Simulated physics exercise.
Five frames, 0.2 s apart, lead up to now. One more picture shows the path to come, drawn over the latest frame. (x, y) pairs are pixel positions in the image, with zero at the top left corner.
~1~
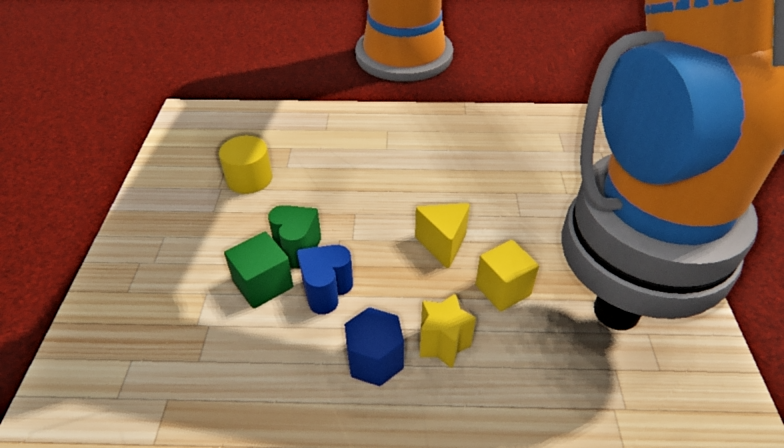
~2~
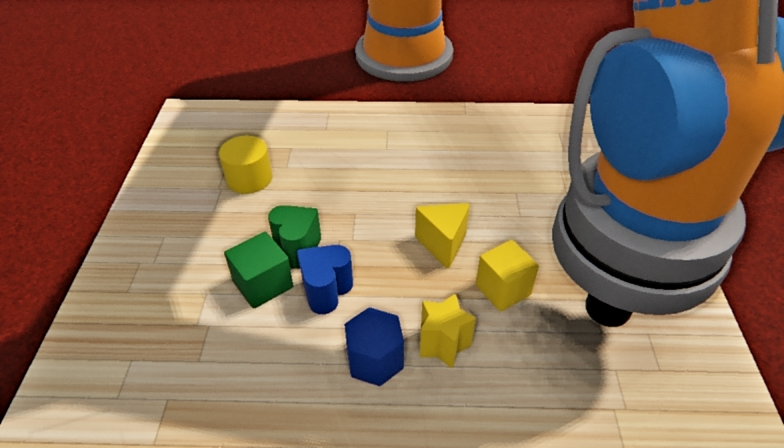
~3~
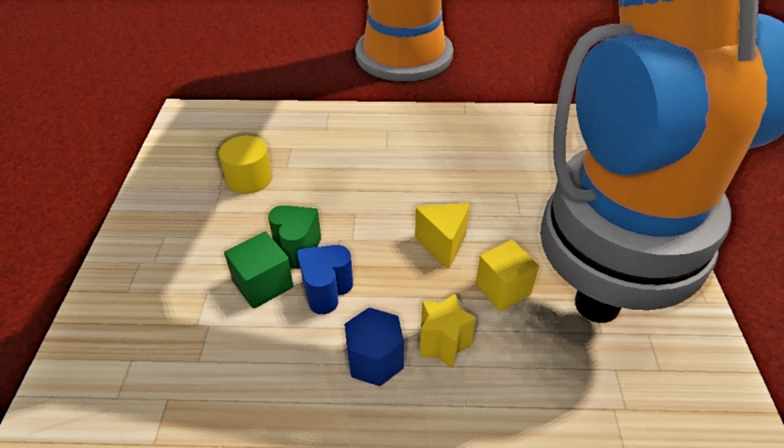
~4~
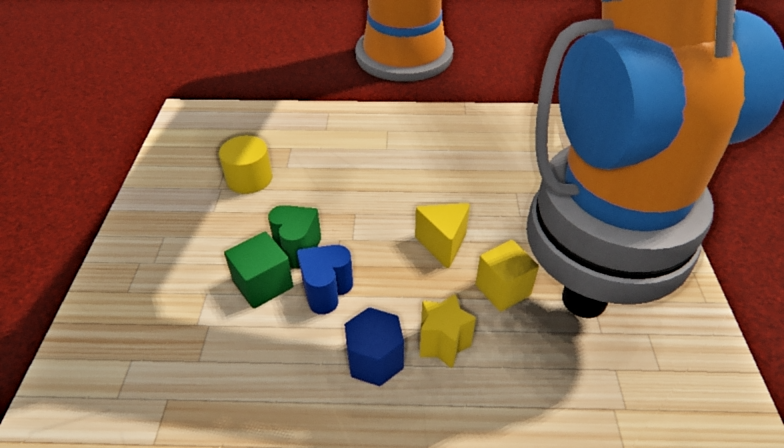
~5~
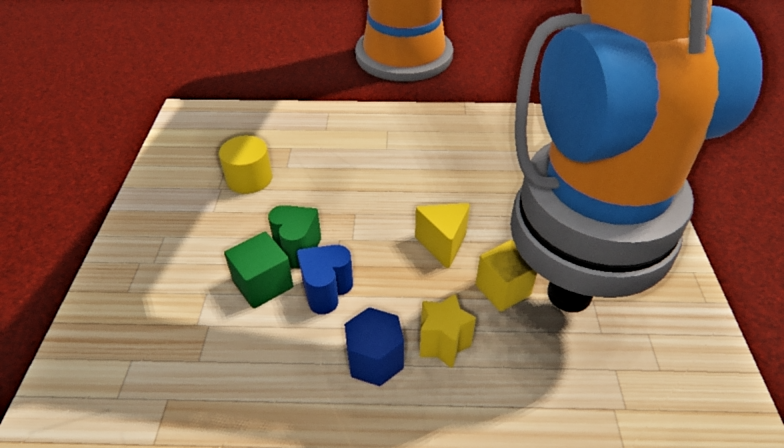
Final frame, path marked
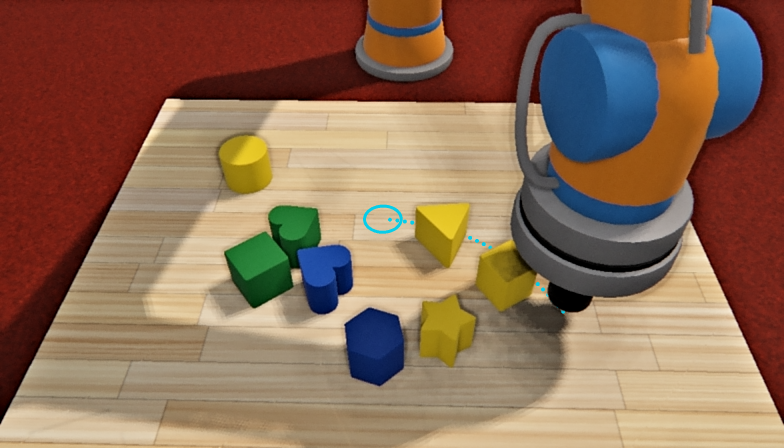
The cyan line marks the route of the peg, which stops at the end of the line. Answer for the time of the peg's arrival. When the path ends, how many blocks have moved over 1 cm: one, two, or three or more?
I'd say two blocks get shifted by more than about 1 cm.
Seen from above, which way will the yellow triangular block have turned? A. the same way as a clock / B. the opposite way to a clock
I'll go with B - the opposite way to a clock.
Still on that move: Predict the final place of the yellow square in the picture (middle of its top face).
It comes to (472, 242).
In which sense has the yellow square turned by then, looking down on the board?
Rotation: Counter-clockwise.
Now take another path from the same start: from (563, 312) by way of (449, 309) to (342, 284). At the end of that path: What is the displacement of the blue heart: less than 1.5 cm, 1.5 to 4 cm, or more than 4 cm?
Moves 1.5 to 4 cm.
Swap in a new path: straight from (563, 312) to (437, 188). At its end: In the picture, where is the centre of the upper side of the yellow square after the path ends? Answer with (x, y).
(477, 243)
Path on the board, from (563, 312) over (512, 261) and (450, 231) to (383, 219).
The first path, step by step. One third of the way, peg (514, 246); yellow square (481, 246), turned 75° anticlockwise.
Two thirds of the way, peg (450, 215); yellow triangular block (419, 213), turned 45° anticlockwise; yellow square (472, 242), turned 110° anticlockwise.
At the end, peg (383, 204); green heart in place; yellow triangular block (382, 216), turned 105° anticlockwise; yellow square (472, 242), turned 110° anticlockwise.
